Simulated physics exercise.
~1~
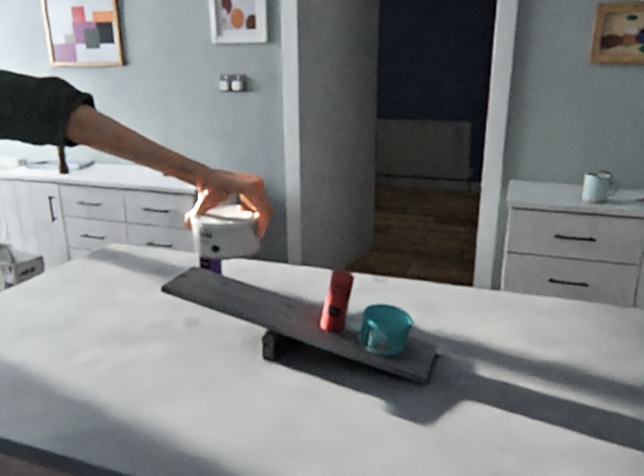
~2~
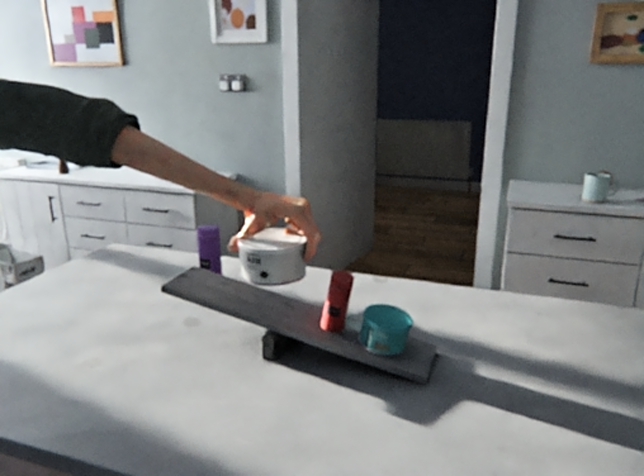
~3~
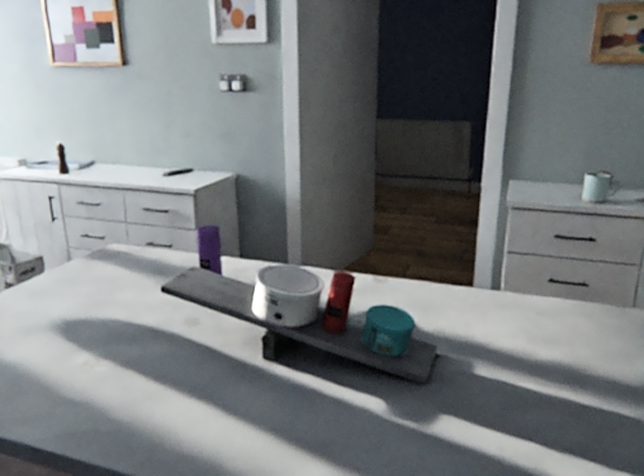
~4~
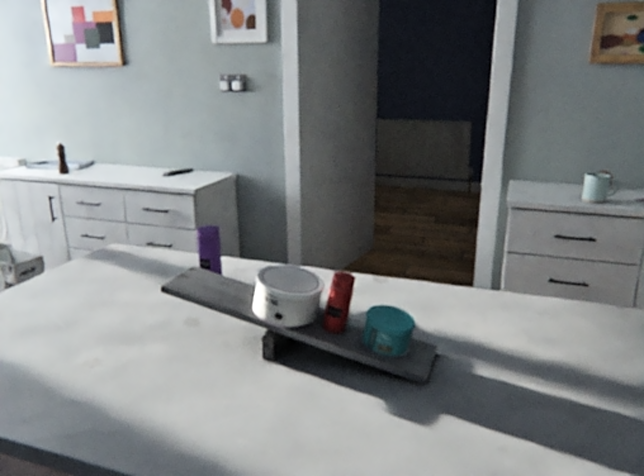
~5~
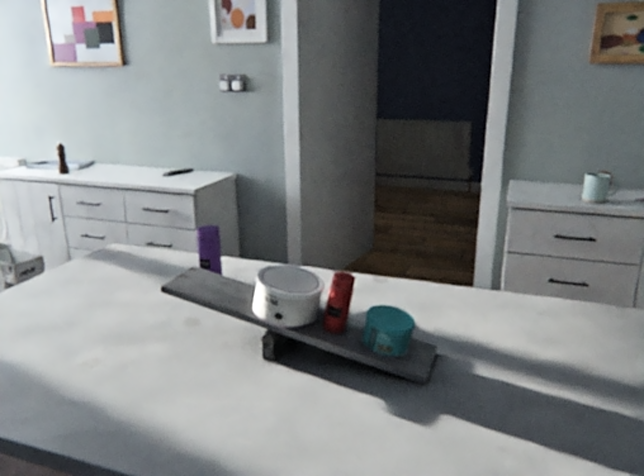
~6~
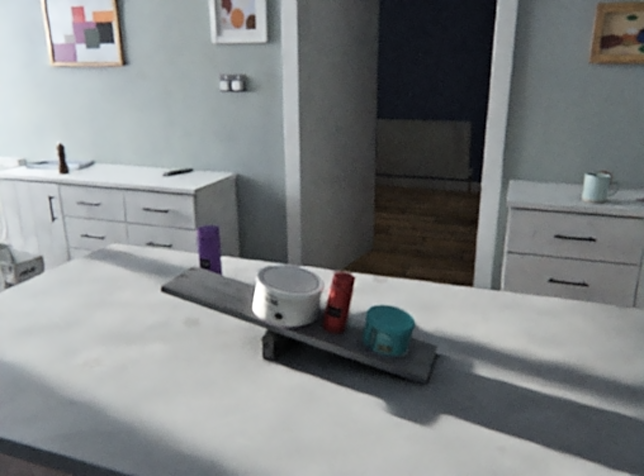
A hand and forearm in a dark sleeve reach in from the left over a pale table in a grey-walled room, seen from slightly above, with white drawers and an open doorway behind. A grey plank rests tilted on a small block, its right end low, with a purple shaker near the raised left end and a red shaker and turquoise tin on the right. The hand carries a white tub rightward and lowers it onto the plank beside the red shaker. It lets go and withdraws. The plank keeps its tilt, and everything stays still, right end down.
